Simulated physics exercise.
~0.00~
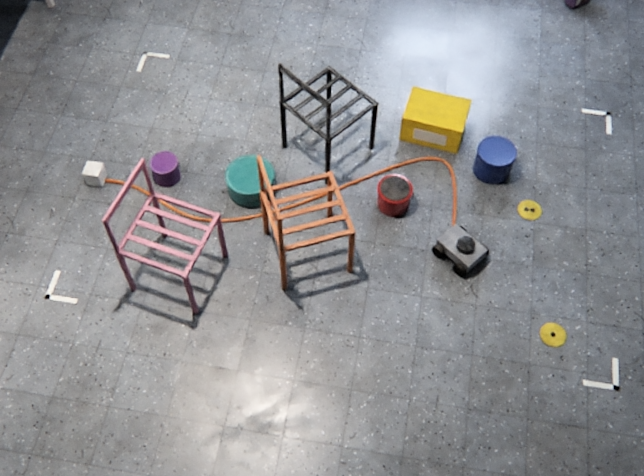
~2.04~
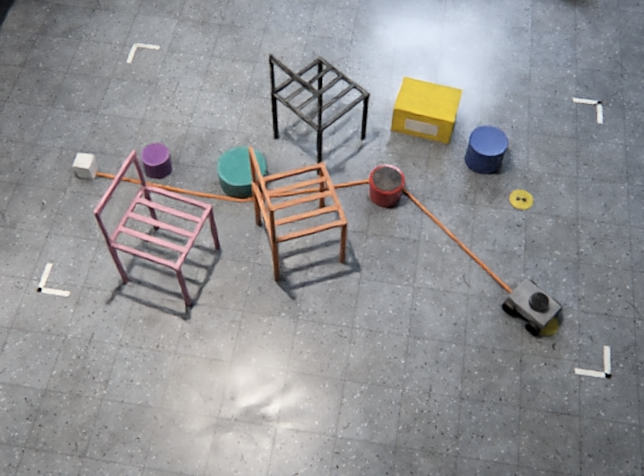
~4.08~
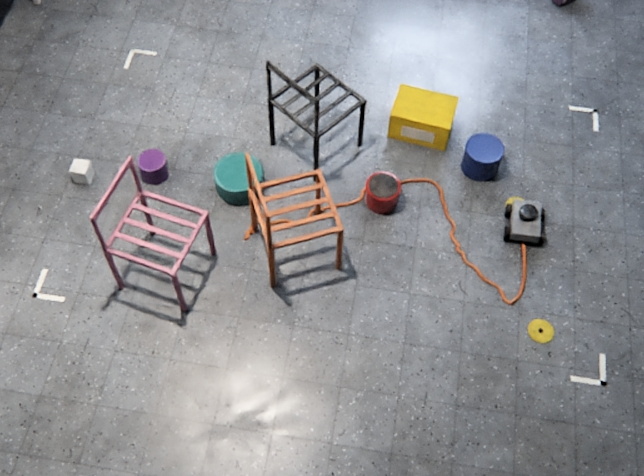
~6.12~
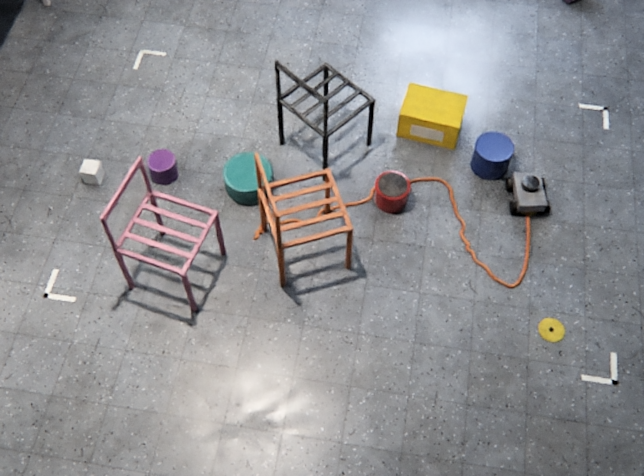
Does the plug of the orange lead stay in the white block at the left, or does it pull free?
It pulls free, and the loose end of the lead finishes by the orange chair, well away from the white block.
At first, a small grey cart stands on a speckled floor at the right, its orange lead winding back past chairs, bins and a red pot to a white block at the far left. The cart moves down and to the right to the lower yellow disc, and the lead draws into a straight line from the red pot. Next, the cart is up by the other yellow disc, and the lead has come away from the white block, its loose end by the orange chair. Finally, the cart sits a little higher beside the blue bucket, trailing a slack loop, while the furniture and containers stand where they were.
